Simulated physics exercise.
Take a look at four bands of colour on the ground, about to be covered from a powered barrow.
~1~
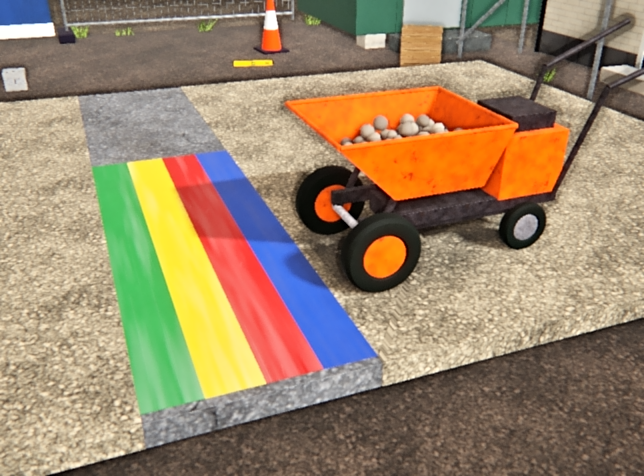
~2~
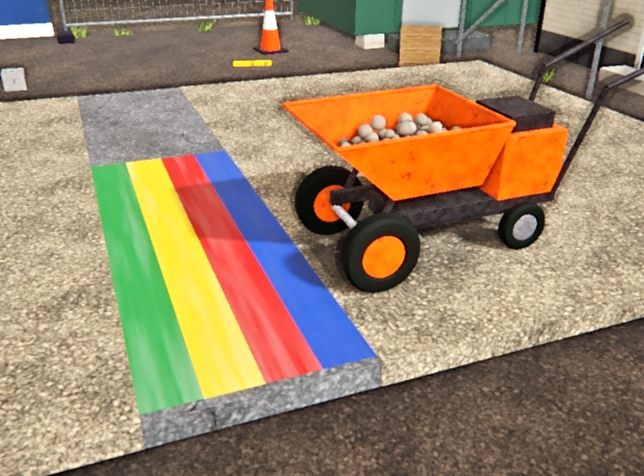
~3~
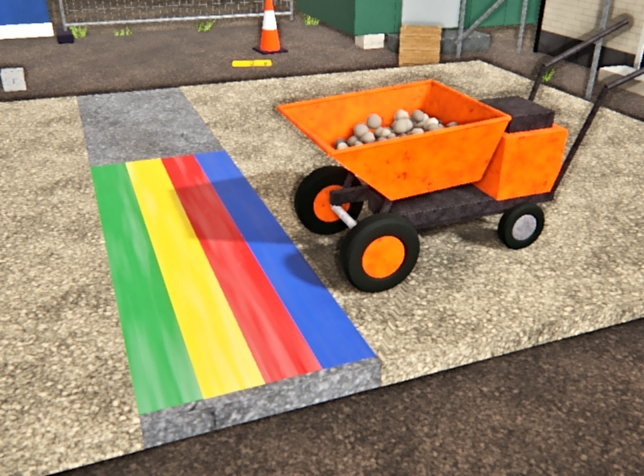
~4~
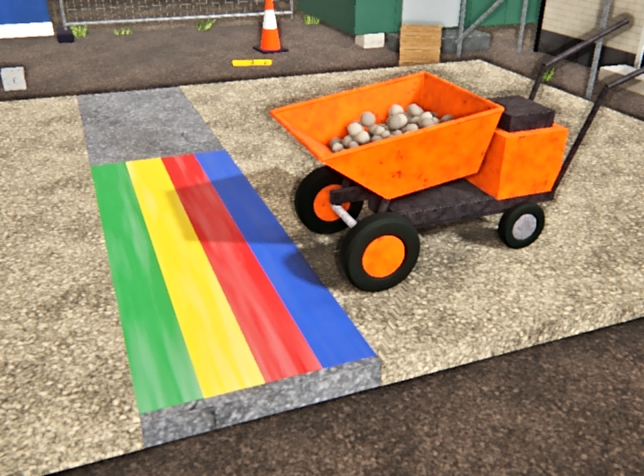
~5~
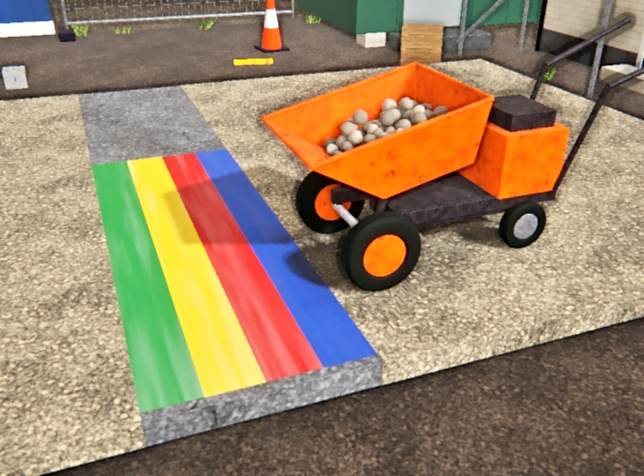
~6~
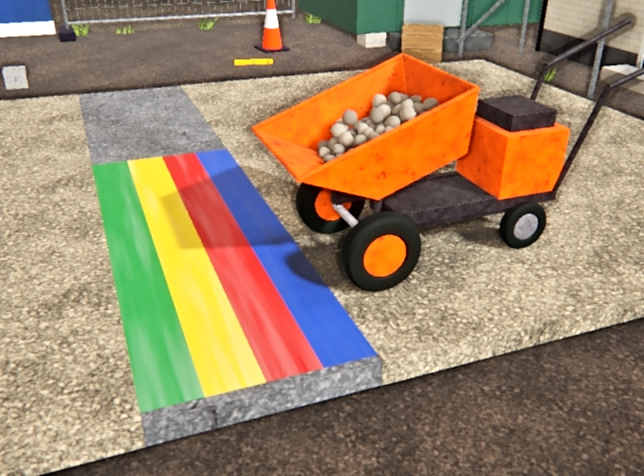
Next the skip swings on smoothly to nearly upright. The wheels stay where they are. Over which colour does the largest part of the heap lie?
Over the yellow one.
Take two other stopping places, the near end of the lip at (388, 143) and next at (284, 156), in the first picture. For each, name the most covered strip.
First: The red strip; second: Green.
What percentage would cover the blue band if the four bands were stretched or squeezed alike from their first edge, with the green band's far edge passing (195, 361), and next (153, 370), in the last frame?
Near 0 in a hundred and near 0 in a hundred.
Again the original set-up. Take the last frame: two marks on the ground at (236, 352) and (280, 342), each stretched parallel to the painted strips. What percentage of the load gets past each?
That's 50 per cent for the first and 70 per cent for the second.
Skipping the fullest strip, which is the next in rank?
The next spot goes to the strip in green.
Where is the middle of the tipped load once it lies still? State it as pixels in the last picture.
(181, 278).
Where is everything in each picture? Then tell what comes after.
The first frame shows lip of the skip near (340, 149), level; top of the load near (410, 143), river pebbles; blue strip near (328, 328); red strip near (276, 339); yellow strip near (221, 352); green strip near (162, 365).
The second frame shows lip of the skip near (337, 150), level; top of the load near (421, 138).
The third frame shows lip of the skip near (331, 154), tipped barely; top of the load near (417, 136).
The fourth frame shows lip of the skip near (322, 160), tipped a little; top of the load near (429, 133).
The fifth frame shows lip of the skip near (312, 168), tipped a little; top of the load near (423, 126).
The sixth frame shows lip of the skip near (300, 180), tipped clearly; top of the load near (413, 120); blue strip near (328, 326); red strip near (276, 338); yellow strip near (221, 350); green strip near (162, 363).
Shortly afterwards, skip tipped steeply; the whole lot in the skip.
Next, skip tipped right over; near half in the skip; a little over the red strip; near a third over the yellow strip; a little over the green strip.
Some moments later, skip tipped right over; near a quarter in the skip; a little over the red strip; near a third over the yellow strip; near a quarter over the green strip; a little off the paint.
In the end, skip tipped right over; near a quarter in the skip; none at all over the blue strip; a little over the red strip; near a third over the yellow strip; near a quarter over the green strip; a little off the paint.
